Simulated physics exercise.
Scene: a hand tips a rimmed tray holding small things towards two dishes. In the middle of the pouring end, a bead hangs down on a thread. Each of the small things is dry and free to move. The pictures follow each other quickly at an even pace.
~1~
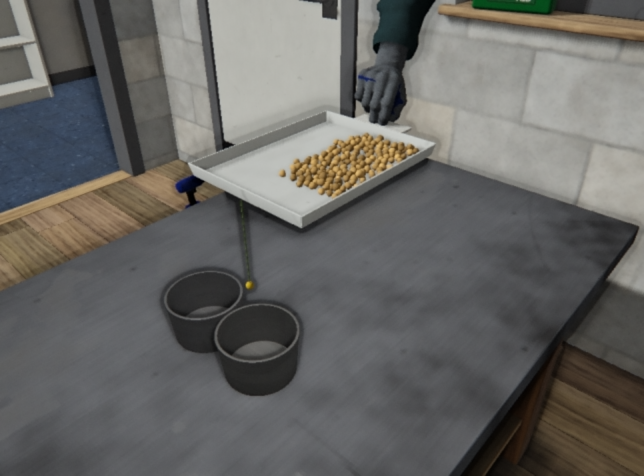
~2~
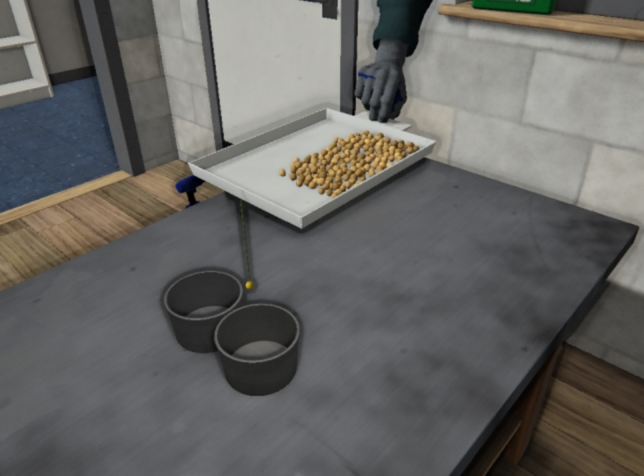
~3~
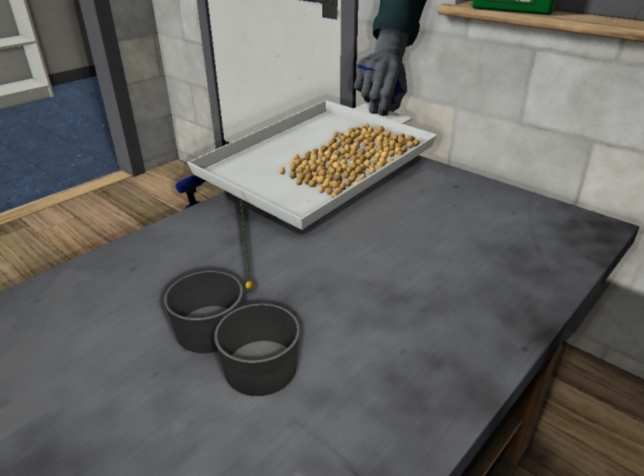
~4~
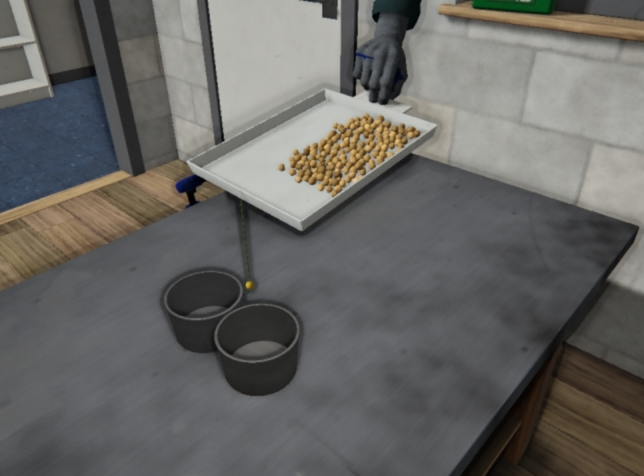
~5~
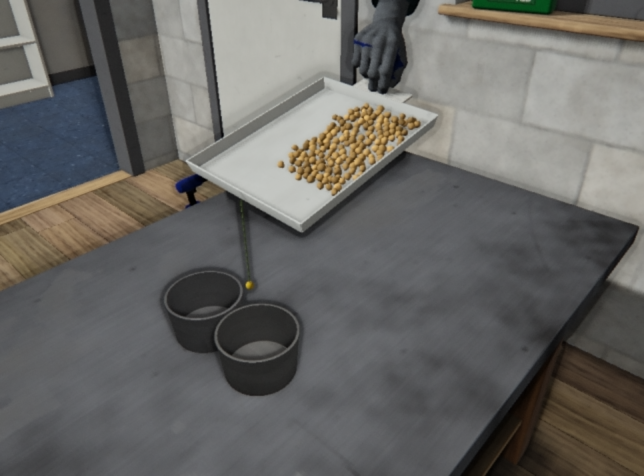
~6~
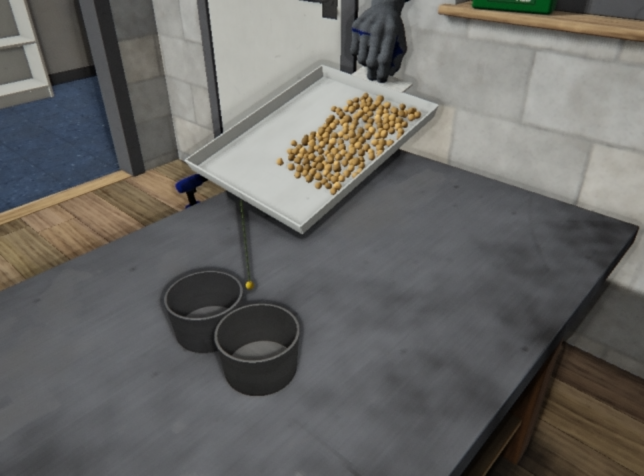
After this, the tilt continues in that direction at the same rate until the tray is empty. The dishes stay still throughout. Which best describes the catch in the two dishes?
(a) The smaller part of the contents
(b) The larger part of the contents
Option b: The larger part of the contents.
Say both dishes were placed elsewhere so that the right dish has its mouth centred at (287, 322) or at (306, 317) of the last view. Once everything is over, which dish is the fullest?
Trial one goes to the right of the two, trial two to the right of the two.
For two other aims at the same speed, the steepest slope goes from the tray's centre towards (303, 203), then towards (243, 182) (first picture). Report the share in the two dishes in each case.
About 30 % and about 70 %.
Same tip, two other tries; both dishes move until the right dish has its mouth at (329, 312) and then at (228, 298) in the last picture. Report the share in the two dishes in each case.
10 % and 20 %.
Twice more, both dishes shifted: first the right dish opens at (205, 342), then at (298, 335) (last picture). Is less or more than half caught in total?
Try 1: Not up to half; try 2: In excess of half.
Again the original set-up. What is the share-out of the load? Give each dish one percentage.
Out of every hundred, close to 10 go left and close to 60 go right.
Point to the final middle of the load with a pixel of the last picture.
Around (266, 370).
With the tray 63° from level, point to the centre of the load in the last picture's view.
Close to (287, 186).
Just after the last frame, tray tipped steeply; almost all on the tray; just a few outside both; just a few in the air.
A moment on, tray tipped past a quarter turn; the larger part on the tray; just a few in the right dish; about a tenth outside both; about a tenth in the air.
Further on, tray tipped past a quarter turn; roughly half in the right dish; about a tenth in the left dish; roughly a third outside both.
When it is over, tray tipped past a quarter turn; roughly half in the right dish; about a tenth in the left dish; roughly a third outside both.
